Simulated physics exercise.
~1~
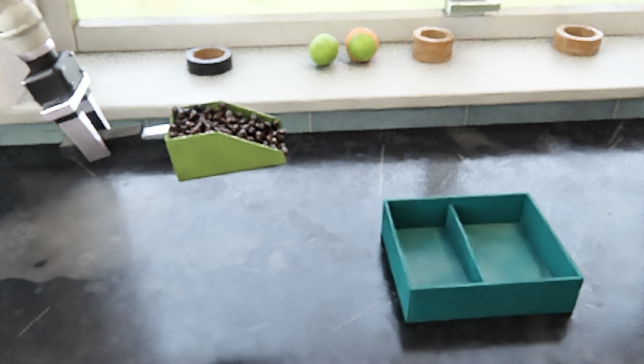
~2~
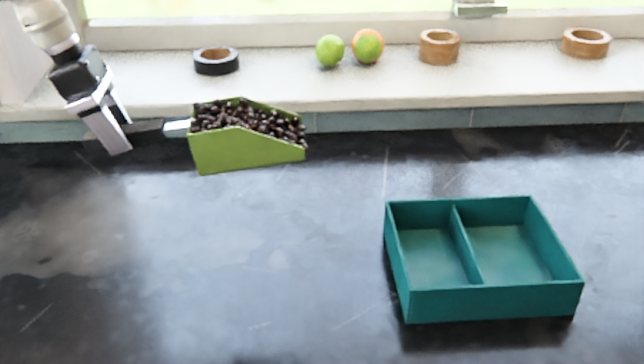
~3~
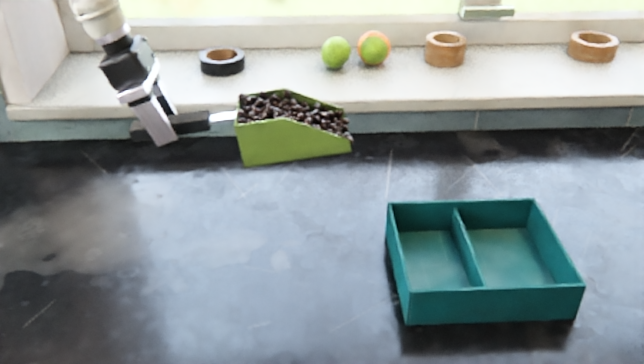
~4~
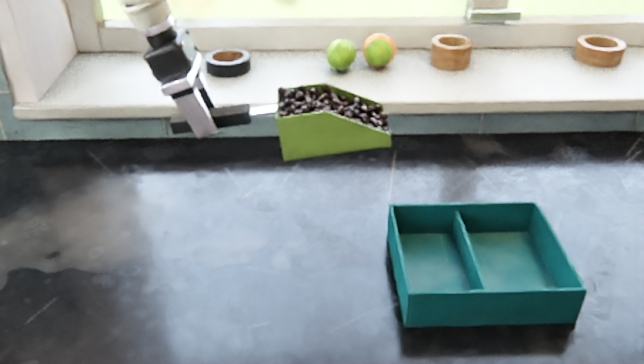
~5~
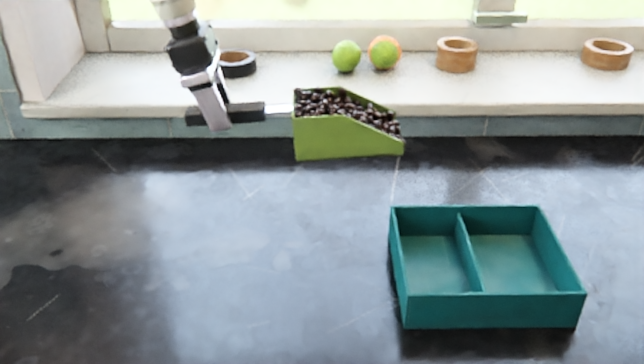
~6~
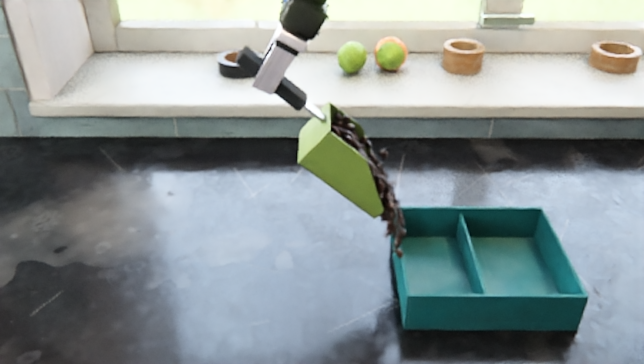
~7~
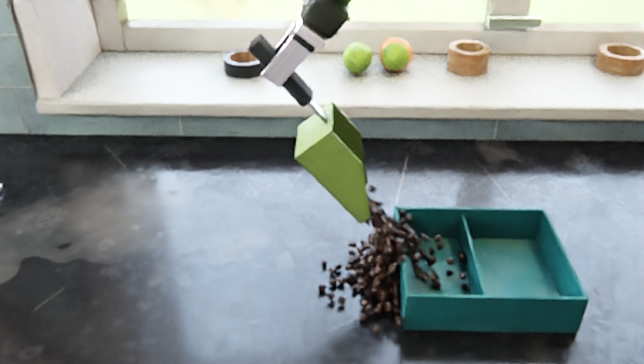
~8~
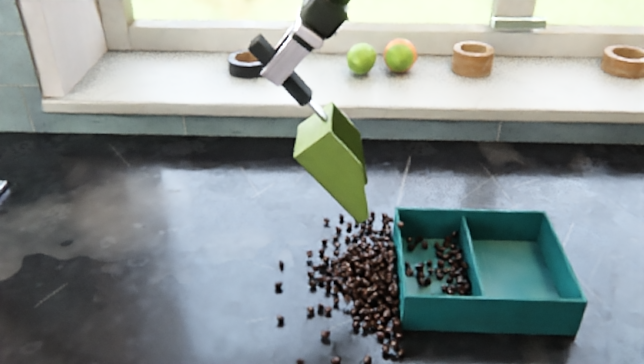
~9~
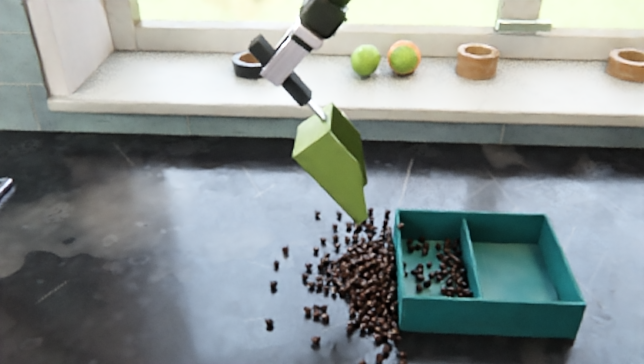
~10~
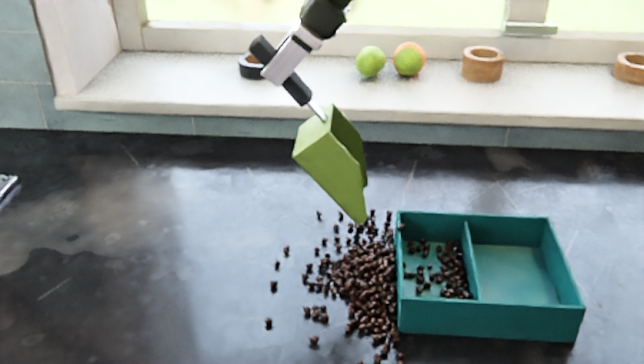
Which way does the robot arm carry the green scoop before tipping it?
The arm carries the scoop to the right, towards the teal box.
